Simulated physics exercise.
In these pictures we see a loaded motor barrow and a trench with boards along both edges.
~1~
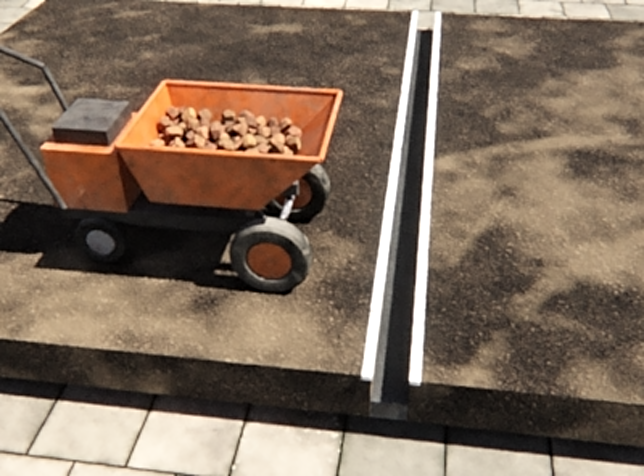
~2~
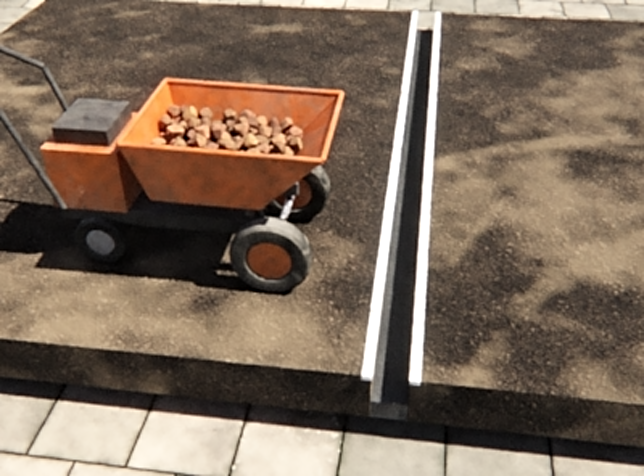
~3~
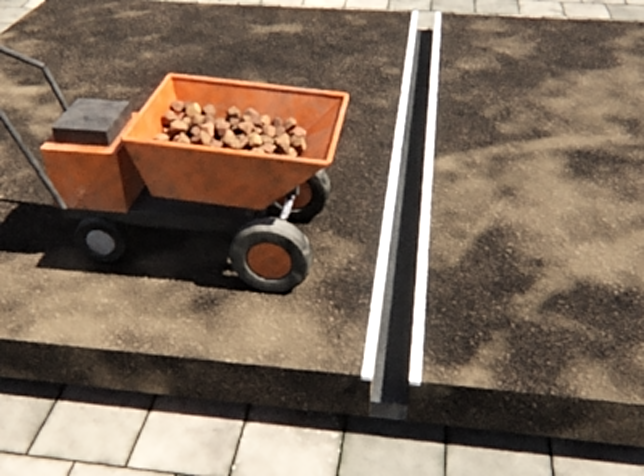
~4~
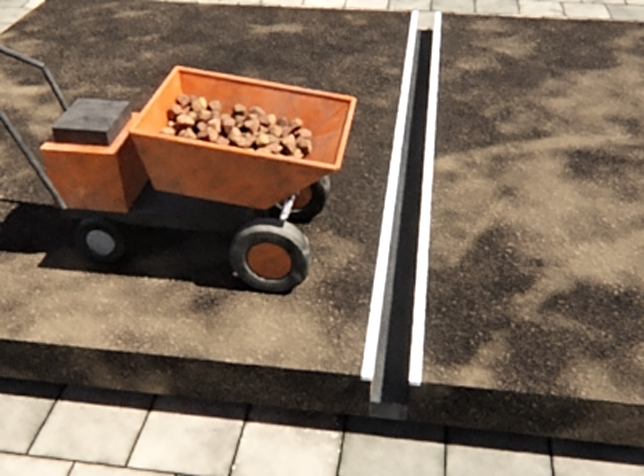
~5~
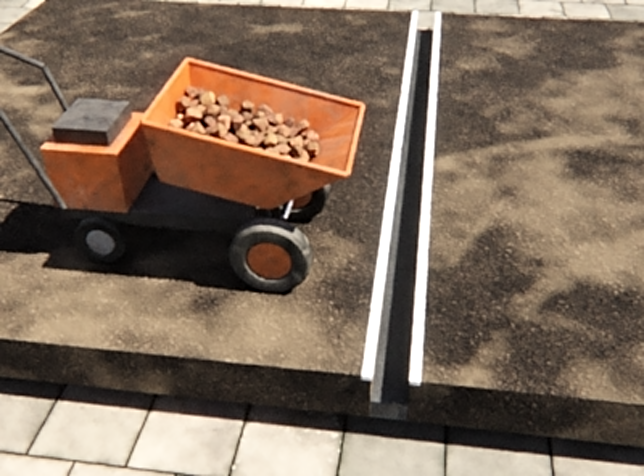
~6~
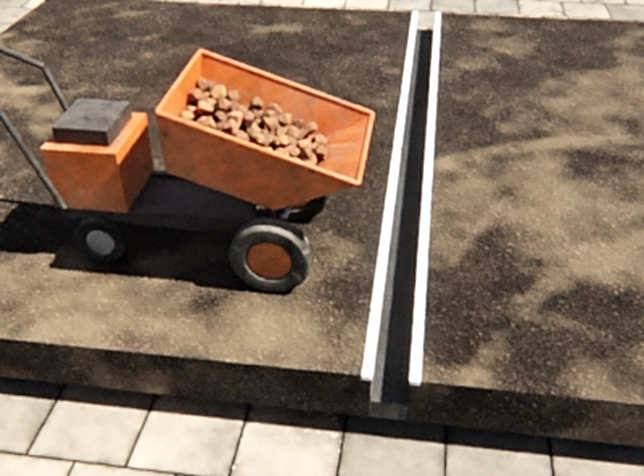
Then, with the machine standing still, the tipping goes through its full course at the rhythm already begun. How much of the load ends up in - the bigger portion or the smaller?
Result: Mostly out.
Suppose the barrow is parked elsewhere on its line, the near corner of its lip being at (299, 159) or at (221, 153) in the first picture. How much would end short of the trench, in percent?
In turn, around 0 per cent and 50 per cent.
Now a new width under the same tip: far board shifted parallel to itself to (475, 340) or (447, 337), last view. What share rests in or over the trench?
Well, it'd be something like 90 per cent the first time and 70 per cent the second.
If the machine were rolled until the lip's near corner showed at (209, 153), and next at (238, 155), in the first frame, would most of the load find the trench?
Okay, first it's a smaller portion, and then it's a smaller portion.
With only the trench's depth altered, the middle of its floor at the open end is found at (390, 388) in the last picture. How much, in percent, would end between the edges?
The share comes to around 20 percent.
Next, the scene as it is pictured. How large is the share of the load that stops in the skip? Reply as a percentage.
That comes to about 10 per cent or so.
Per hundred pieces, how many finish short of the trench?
About 0 %.
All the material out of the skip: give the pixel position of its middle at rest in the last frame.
Once it all stops, the middle lies near (444, 257).
Just after the last frame, skip tipped steeply; every one in the skip.
A moment on, skip tipped steeply; the larger part in the skip; just a few in or heaped over the trench; about a tenth beyond it.
Further on, skip tipped right over; roughly a quarter in the skip; roughly a quarter in or heaped over the trench; roughly two thirds beyond it.
When it is over, skip tipped right over; about a tenth in the skip; roughly a quarter in or heaped over the trench; roughly two thirds beyond it.
